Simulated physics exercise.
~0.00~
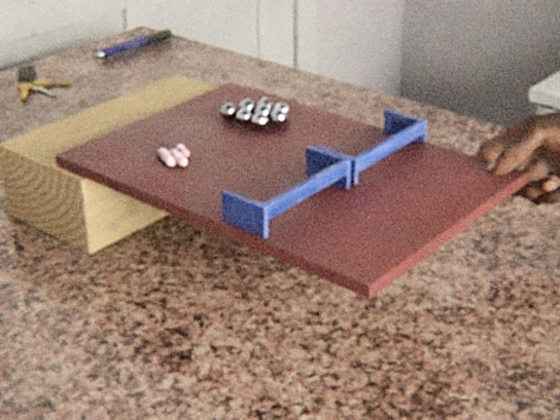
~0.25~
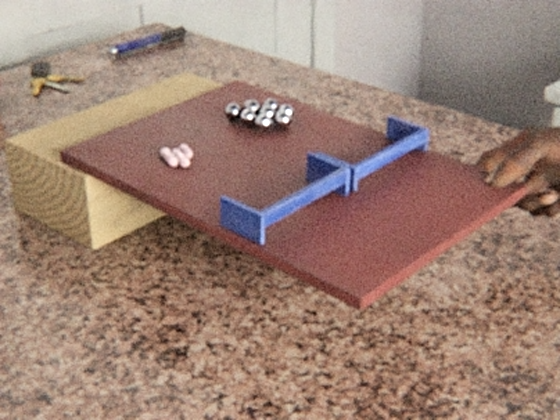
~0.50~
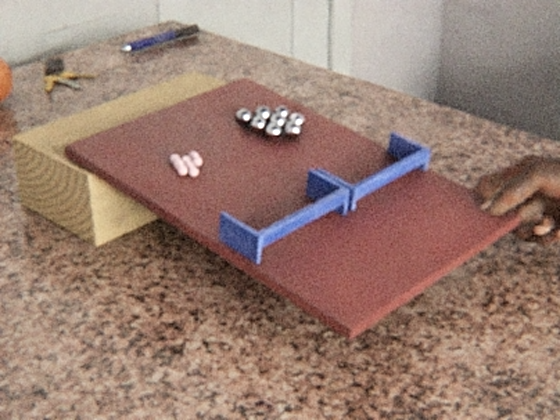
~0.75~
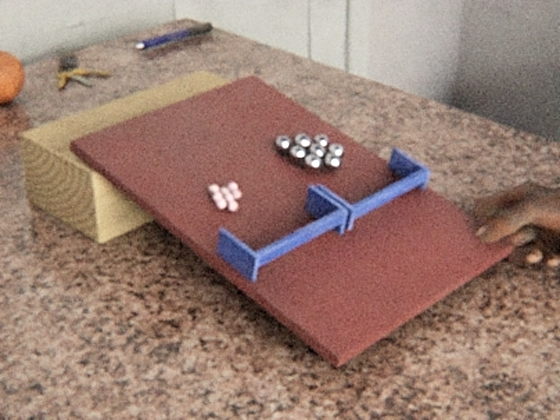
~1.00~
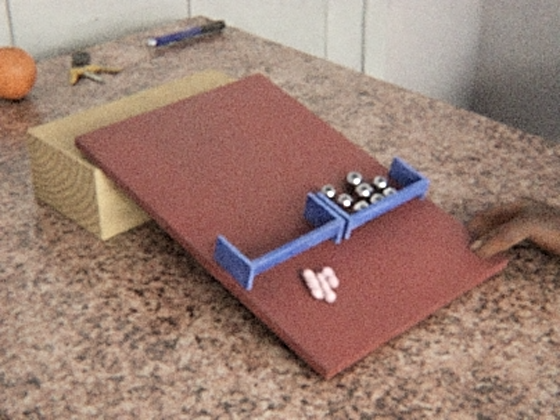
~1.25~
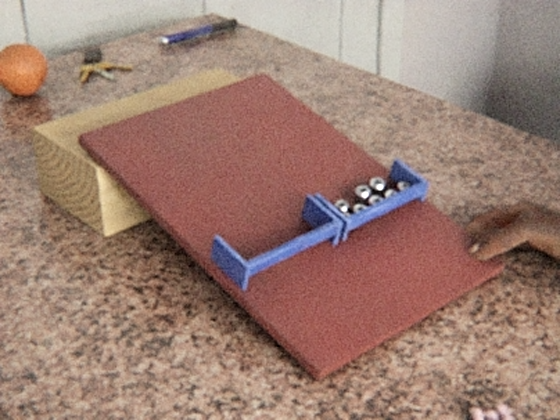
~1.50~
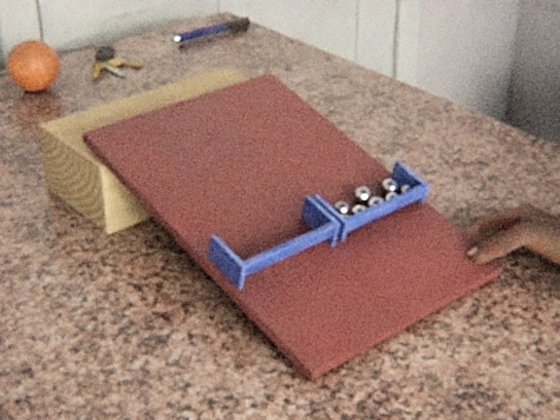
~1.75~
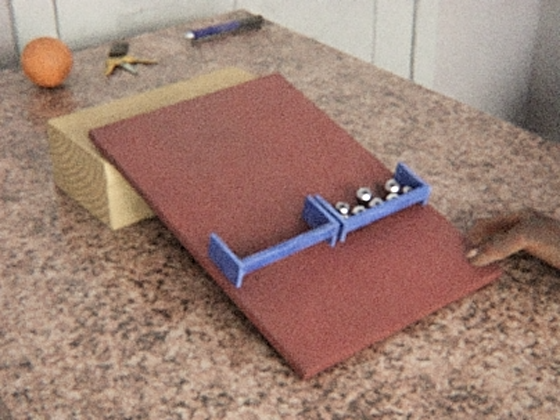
On a speckled counter, a hand lowering a red board's end, pink pieces slipping under one blue gate, silvery balls stopping at another.
